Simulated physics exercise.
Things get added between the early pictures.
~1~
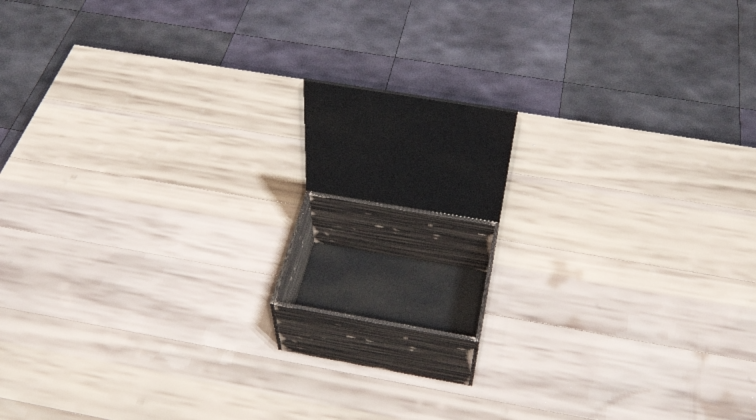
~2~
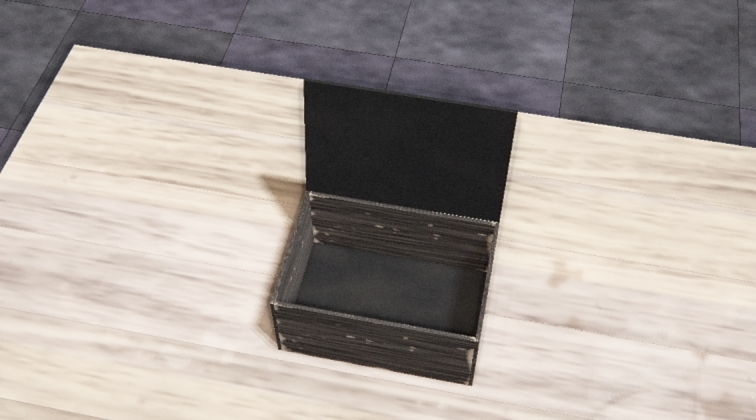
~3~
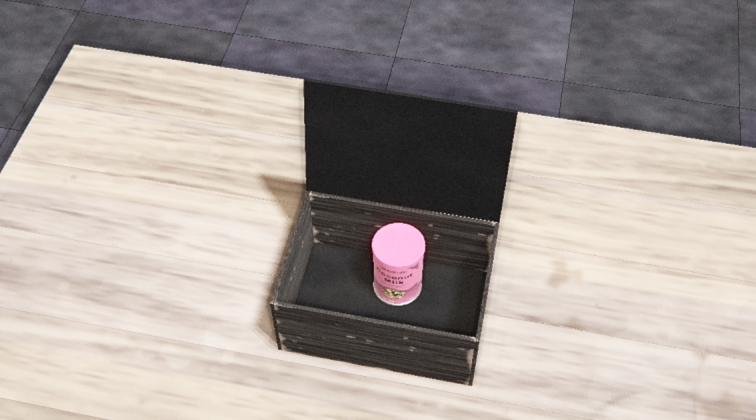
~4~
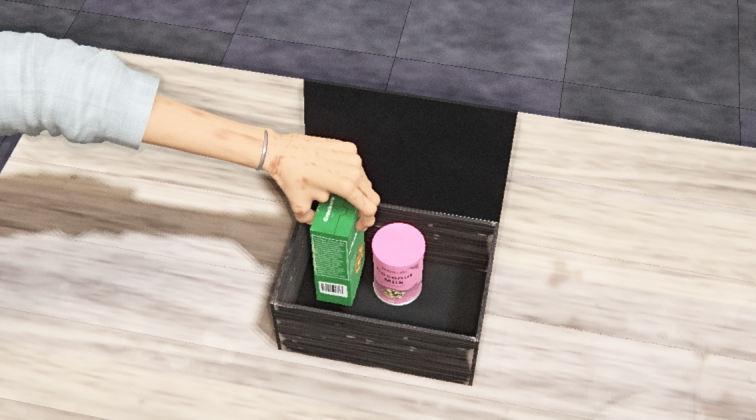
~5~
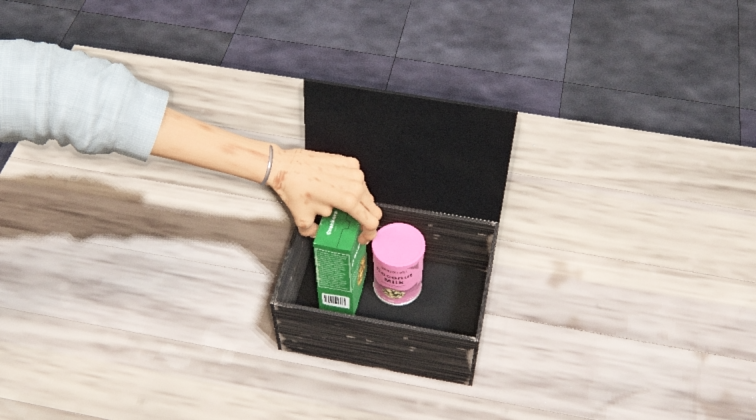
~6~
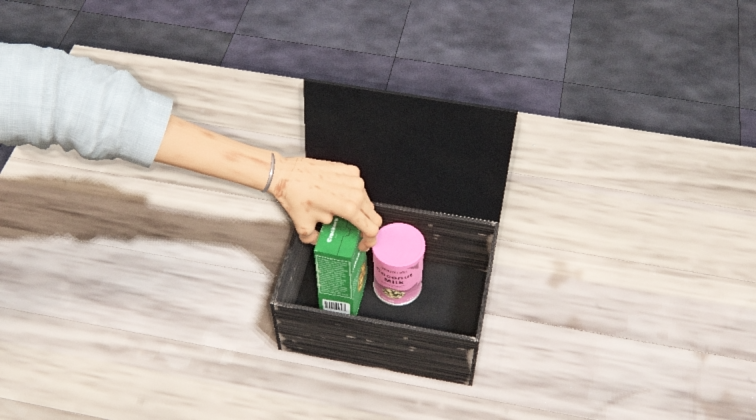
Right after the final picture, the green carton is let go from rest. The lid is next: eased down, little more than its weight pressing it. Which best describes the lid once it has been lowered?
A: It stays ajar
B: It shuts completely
It stays ajar (A).
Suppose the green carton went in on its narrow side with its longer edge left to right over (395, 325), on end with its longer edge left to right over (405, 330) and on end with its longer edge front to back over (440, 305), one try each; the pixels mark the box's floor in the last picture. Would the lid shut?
In the first case it sits on the rim; in the second case it is held up; in the third case it will not close.
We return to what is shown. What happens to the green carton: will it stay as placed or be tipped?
Observation: It keeps the set orientation.
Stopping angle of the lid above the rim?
It stays some 45° above the rim.
Then, 1.00 s later than the last frame, lid starting down.
Then, 1.40 s later than the last frame, lid 73° above the rim.
Then, 1.60 s later than the last frame, lid 57° above the rim.
Then, 1.70 s later than the last frame, lid 48° above the rim.
When it is over, lid 44° above the rim; both as before. End places, in pixels of the last picture, green carton near (341, 266).
